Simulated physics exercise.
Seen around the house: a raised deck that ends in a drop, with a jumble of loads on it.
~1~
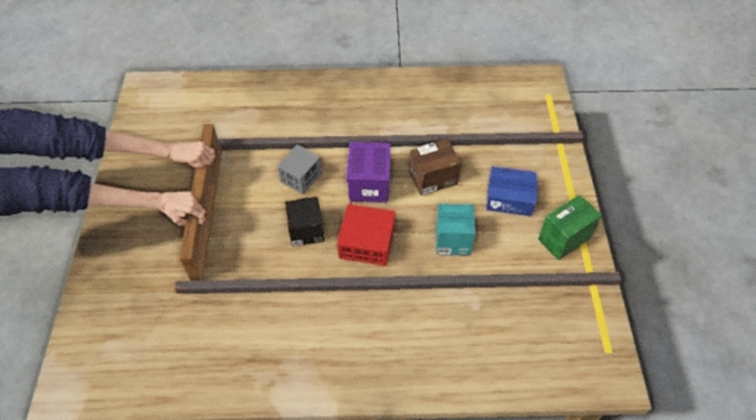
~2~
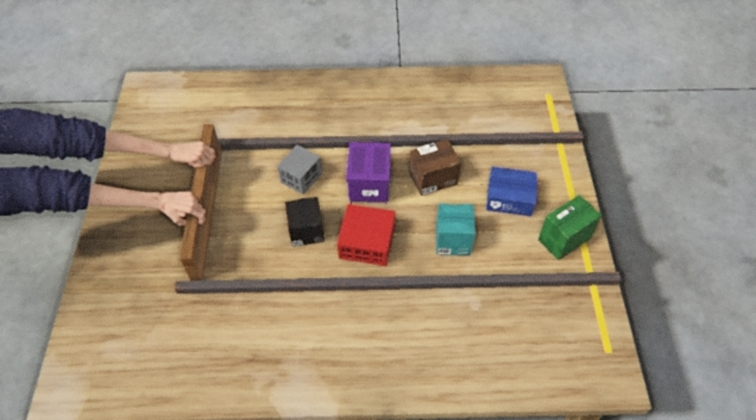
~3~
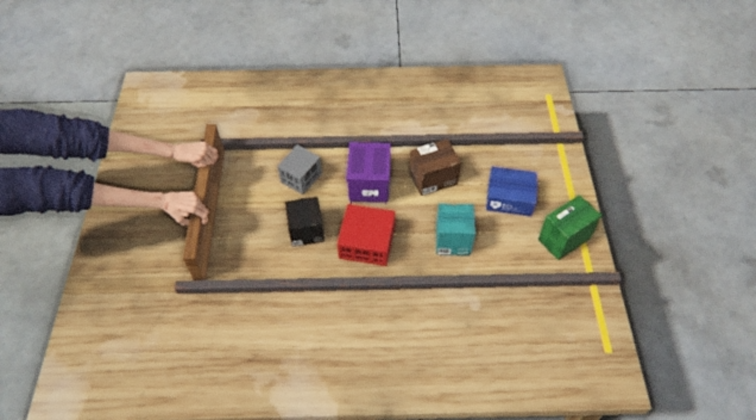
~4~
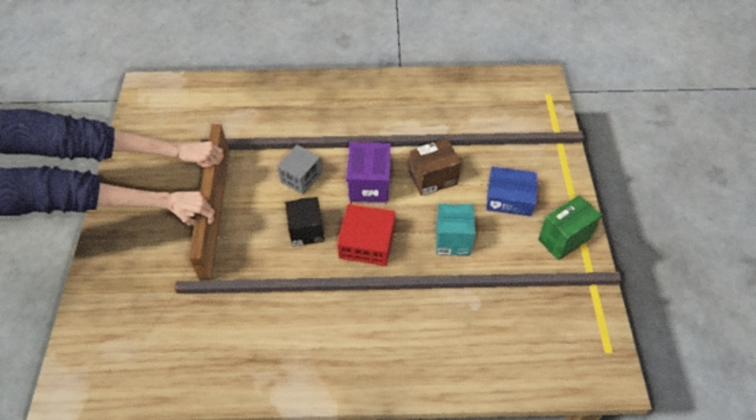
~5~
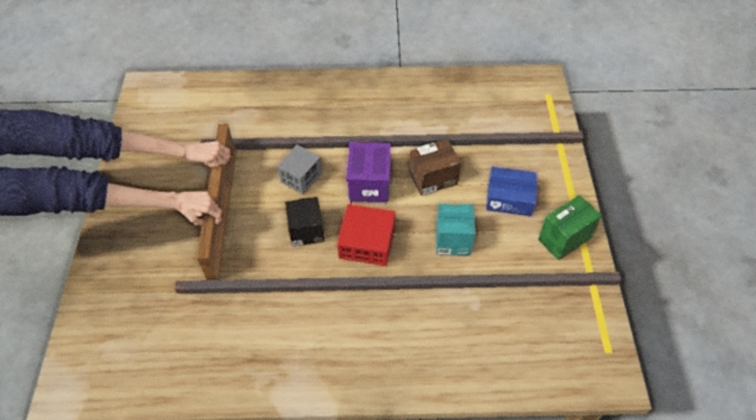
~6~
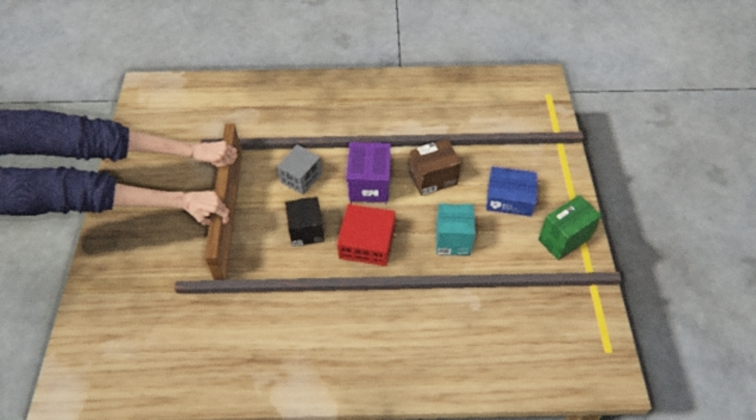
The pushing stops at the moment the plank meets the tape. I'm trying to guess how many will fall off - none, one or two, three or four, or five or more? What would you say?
I'd say five or more.
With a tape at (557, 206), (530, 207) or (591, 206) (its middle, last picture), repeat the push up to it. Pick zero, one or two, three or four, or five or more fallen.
Result per tape, in order - five or over / three to four / at least five.
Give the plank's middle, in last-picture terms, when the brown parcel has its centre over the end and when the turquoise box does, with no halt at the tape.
Brown parcel: (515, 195); turquoise box: (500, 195).
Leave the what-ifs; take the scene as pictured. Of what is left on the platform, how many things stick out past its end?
The number is 2.
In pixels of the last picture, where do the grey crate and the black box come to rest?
Okay, so first (581, 156), and next (600, 221).
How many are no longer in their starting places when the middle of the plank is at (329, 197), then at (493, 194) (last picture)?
First 4 and then 8.
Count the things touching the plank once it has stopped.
It ends up touching 2.
Soon after, none off yet; green parcel at rest near (569, 228); blue box at rest near (512, 191); turquoise box displaced a little near (472, 229).
In the end, the number that fall off is five or more; gone, red crate, purple tote, brown parcel, turquoise box, blue box and green parcel.
